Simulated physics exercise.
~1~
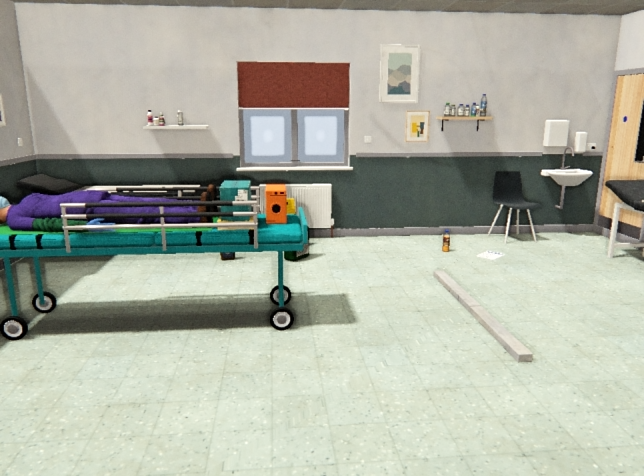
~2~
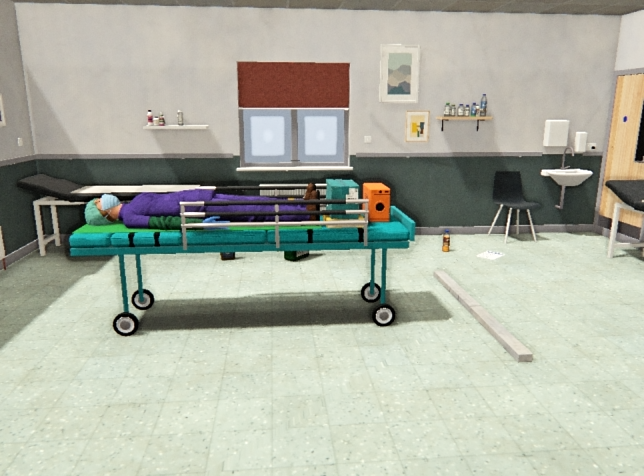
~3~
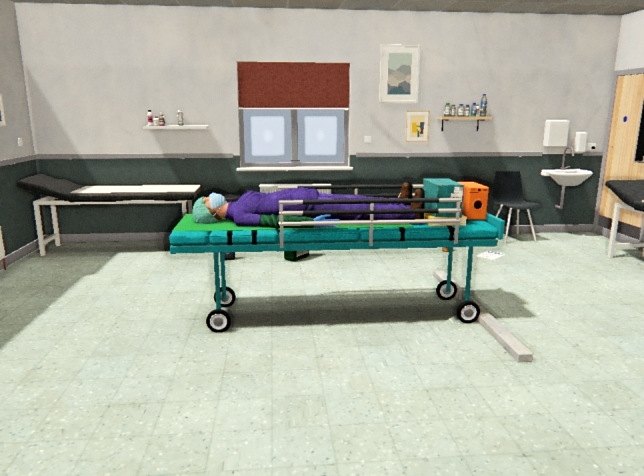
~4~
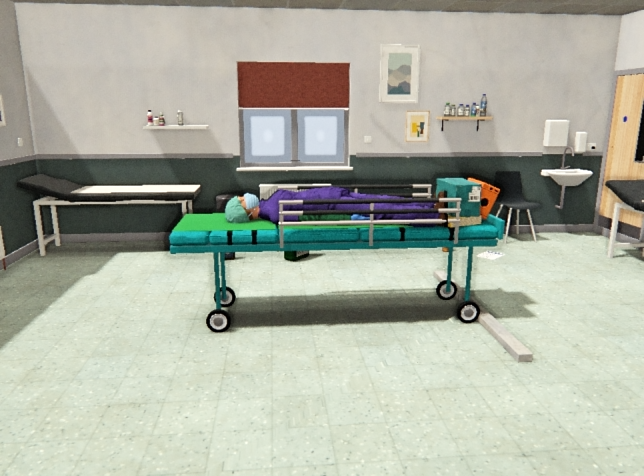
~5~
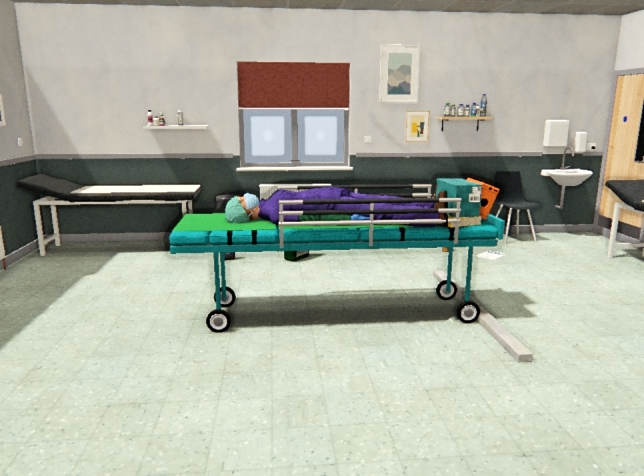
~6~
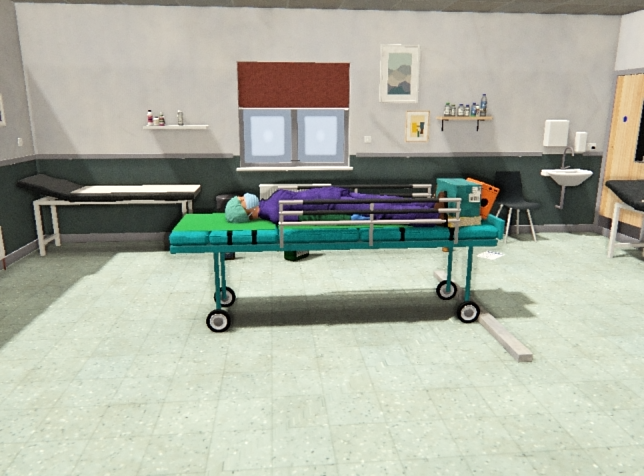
A teal wheeled stretcher rolls to the right across a pale tiled room, carrying a limp figure in purple clothes who lies feet first, with a teal bag and an orange boxy device near the feet. It passes the window and halts abruptly by a low strip lying on the floor. The body slides a little farther towards the foot end, the bag shifts right, and the orange device tips into a lean. Then everything settles, with the figure, the bag and the leaning device all still aboard the motionless stretcher.
